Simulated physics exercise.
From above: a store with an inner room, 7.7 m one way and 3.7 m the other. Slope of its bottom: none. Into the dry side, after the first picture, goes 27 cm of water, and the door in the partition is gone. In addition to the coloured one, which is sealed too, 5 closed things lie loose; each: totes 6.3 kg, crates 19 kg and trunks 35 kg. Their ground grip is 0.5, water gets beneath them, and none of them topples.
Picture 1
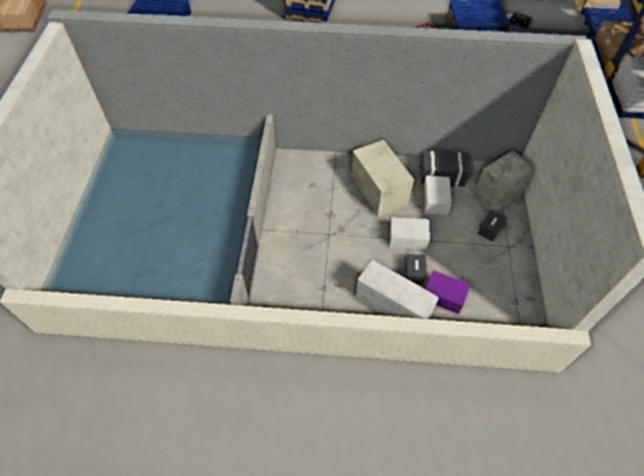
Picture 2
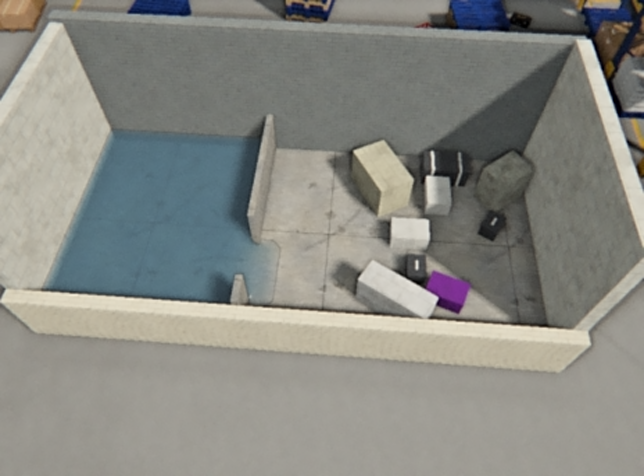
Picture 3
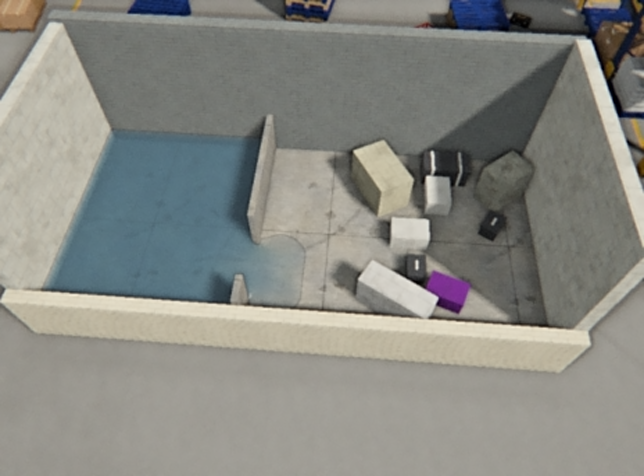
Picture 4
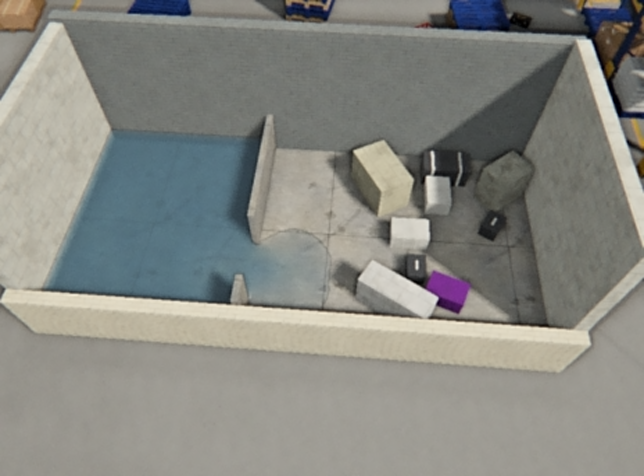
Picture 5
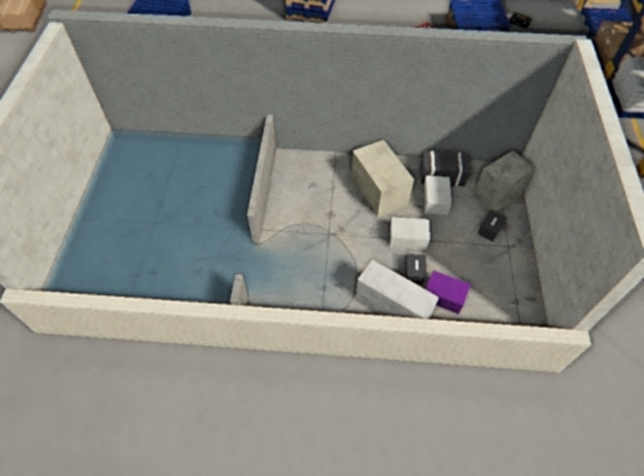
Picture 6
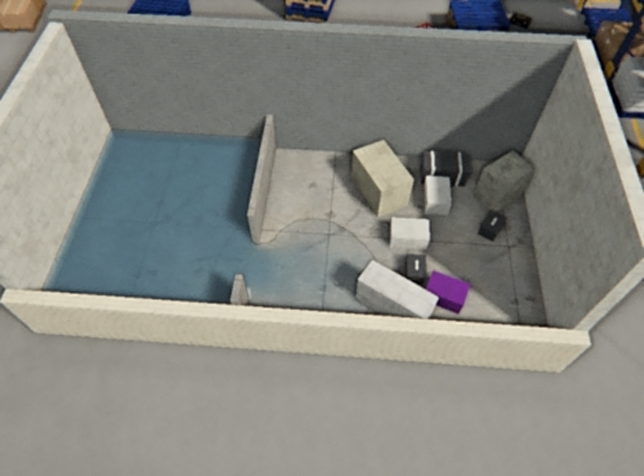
Blue water spreading slowly through a gap opened in a partition onto the dry right-hand floor, the purple crate and boxes staying still.
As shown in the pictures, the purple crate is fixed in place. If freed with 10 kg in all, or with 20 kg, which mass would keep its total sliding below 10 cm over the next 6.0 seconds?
Only 20 kg.
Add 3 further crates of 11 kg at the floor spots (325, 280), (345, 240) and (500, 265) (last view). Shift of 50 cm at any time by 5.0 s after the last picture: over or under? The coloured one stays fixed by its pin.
In sequence: Exceeds it / exceeds it / falls below it.
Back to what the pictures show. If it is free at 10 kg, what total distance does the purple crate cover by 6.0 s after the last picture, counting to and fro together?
Total path: Approx. 50 cm.
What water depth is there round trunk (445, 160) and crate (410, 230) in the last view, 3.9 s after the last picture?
Close to 2 and 6 centimetres.
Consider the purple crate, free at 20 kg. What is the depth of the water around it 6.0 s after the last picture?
About 6 cm.
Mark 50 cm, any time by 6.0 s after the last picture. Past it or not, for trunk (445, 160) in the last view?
Answer: Does not reach it.
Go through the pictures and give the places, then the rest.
In the first frame, the purple crate at (448, 287) rests on the ground; water covers 11.3 m2; 0 of 6 have shifted.
In the second frame, the purple crate at (448, 287) rests on the ground; water covers 11.8 m2; 0 of 6 have shifted.
In the third frame, the purple crate at (448, 287), on the bottom; 12.4 m2 under water; 0 of 6 have shifted.
In the fourth frame, the purple crate at (448, 287) rests on the ground; 13.1 m2 under water; 0 of 6 have shifted.
In the fifth frame, the purple crate at (448, 287) rests on the ground; 13.9 m2 under water; 0 of 6 have shifted.
In the sixth frame, the purple crate at (448, 287), on the bottom; 14.5 m2 under water; 0 of 6 have shifted.
Then, 0.4 s after the last picture the purple crate would be 0 cm from its start with 10 kg and 0 cm from its start with 20 kg; 0 cm of water round it then.
Then, 2.1 s after the last picture the purple crate would be 5 cm from its start with 10 kg and 0 cm from its start with 20 kg; 4 cm of water round it then.
Then, 3.9 s after the last picture the purple crate would be 22 cm from its start with 10 kg and 0 cm from its start with 20 kg; 3 cm of water round it then.
Then, 6.0 s after the last picture the purple crate would be 10 cm from its start with 10 kg and 0 cm from its start with 20 kg; 6 cm of water round it then.
